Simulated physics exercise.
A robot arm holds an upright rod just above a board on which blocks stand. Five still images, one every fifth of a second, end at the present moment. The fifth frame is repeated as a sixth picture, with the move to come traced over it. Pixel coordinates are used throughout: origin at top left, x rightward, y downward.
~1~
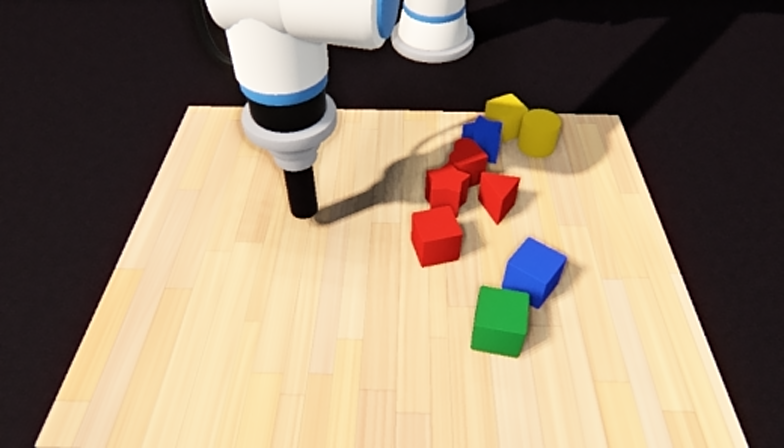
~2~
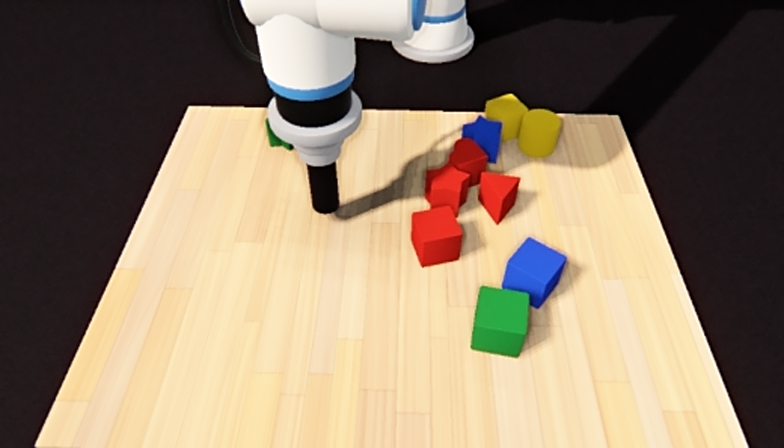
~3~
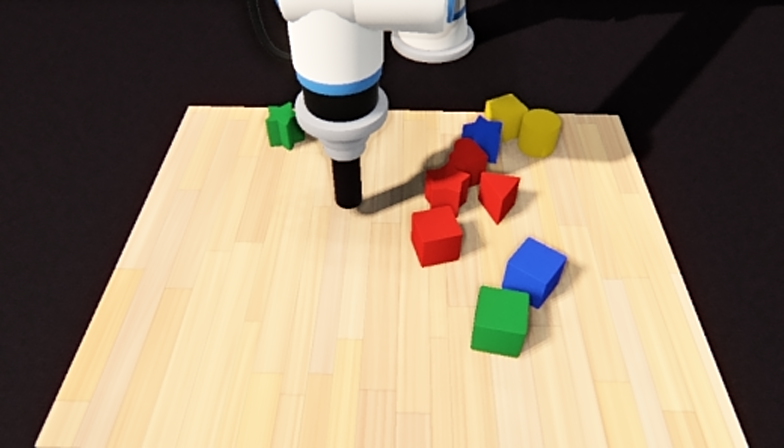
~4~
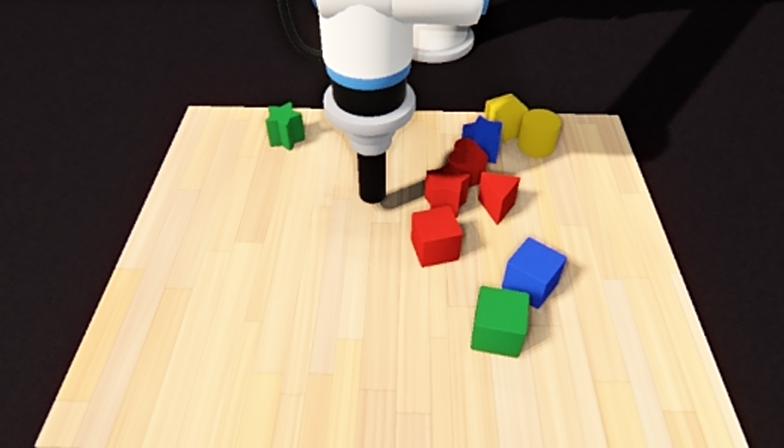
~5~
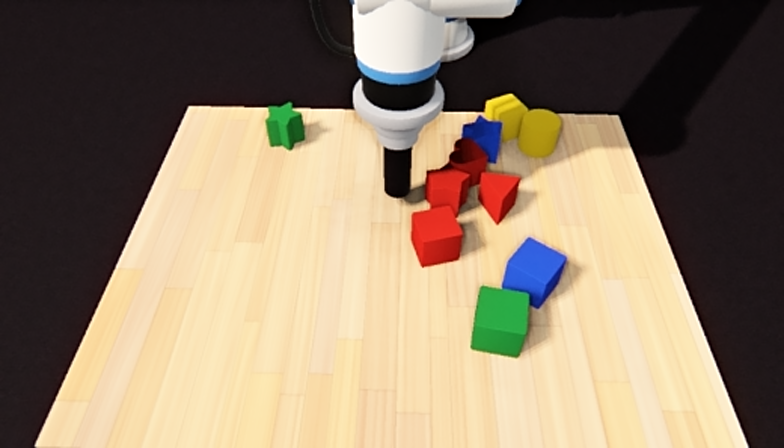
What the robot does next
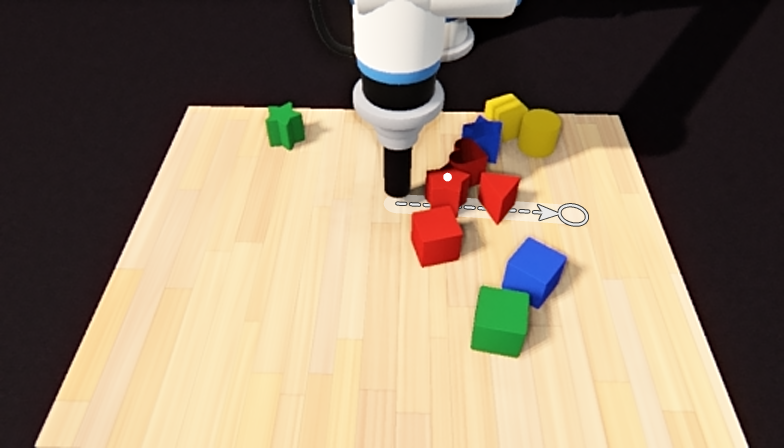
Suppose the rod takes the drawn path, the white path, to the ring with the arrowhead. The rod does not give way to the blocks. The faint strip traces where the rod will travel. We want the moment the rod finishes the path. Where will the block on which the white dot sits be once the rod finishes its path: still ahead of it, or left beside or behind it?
I expect it to be in front.
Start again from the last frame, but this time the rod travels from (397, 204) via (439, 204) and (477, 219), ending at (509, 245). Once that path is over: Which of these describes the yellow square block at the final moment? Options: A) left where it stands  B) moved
My answer is option A.
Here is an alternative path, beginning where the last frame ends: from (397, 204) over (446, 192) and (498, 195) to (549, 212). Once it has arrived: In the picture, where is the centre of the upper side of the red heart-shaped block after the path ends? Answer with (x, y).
In the picture, it is at (486, 145).
The line goes from (397, 204) to (573, 215); the dot is on the red star block.
On the path given first. One third of the way, rod at (457, 193); red star block at (489, 178); red heart-shaped block at (474, 150), turned 30° anticlockwise; red triangular block at (522, 182), turned 45° clockwise.
Two thirds of the way, rod at (518, 197); red star block at (549, 180); red heart-shaped block at (474, 150), turned 30° anticlockwise; red triangular block at (582, 184), turned 45° clockwise.
At the end, rod at (578, 201); red square block unmoved; red star block at (608, 181); red heart-shaped block at (474, 150), turned 30° anticlockwise; red triangular block at (640, 185), turned 40° clockwise.
